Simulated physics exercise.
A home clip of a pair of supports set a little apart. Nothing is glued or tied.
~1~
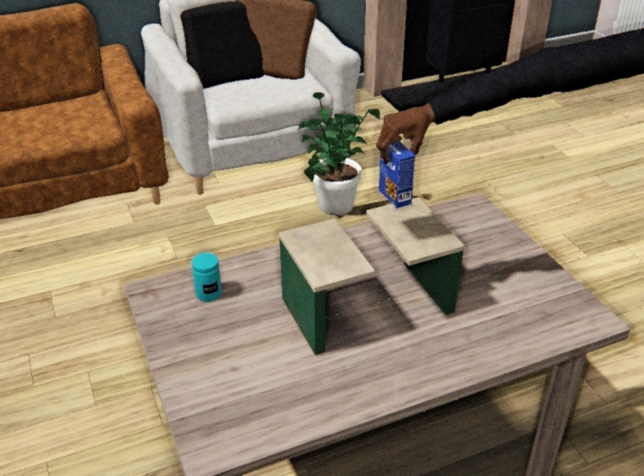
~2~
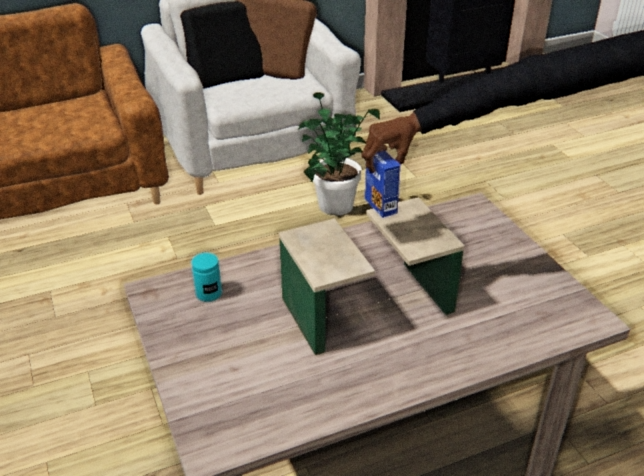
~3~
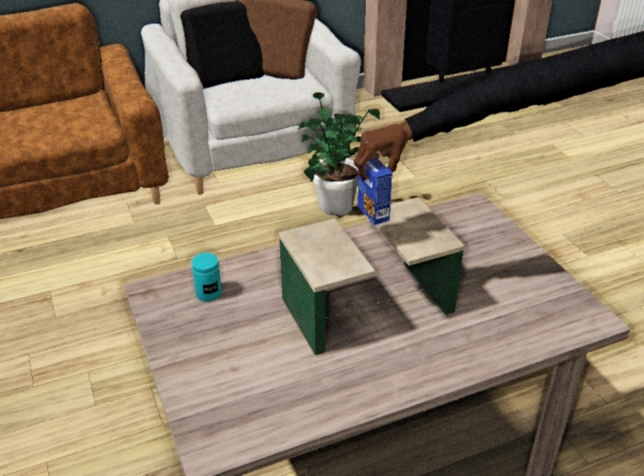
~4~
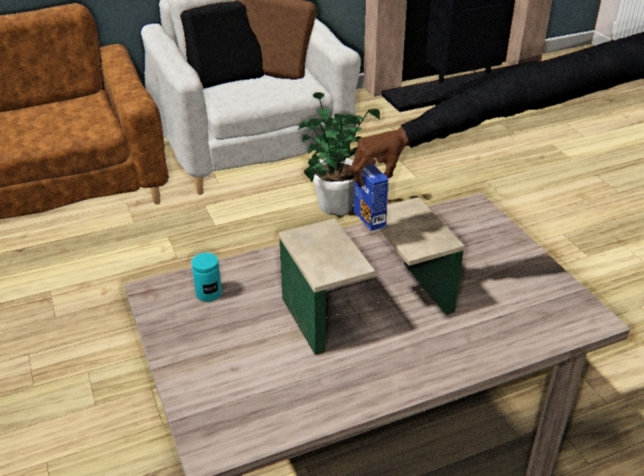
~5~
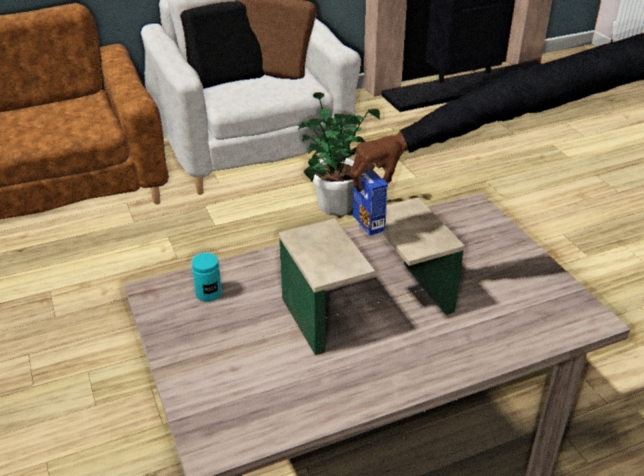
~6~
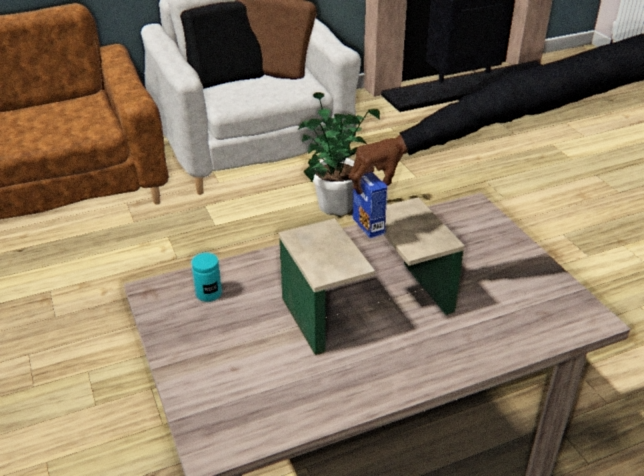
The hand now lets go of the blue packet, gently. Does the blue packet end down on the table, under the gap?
Outcome: The packet drops through.
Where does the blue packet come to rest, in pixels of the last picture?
At about (366, 287).
Then, 0.30 s after the last picture, blue packet slid well along near (367, 265).
Then, 0.40 s after the last picture, blue packet slid well along near (367, 279).
At rest, moved from the start, blue packet; turquoise jar in place. Seen from the same camera at the end, blue packet near (366, 287). The packet goes down the gap.
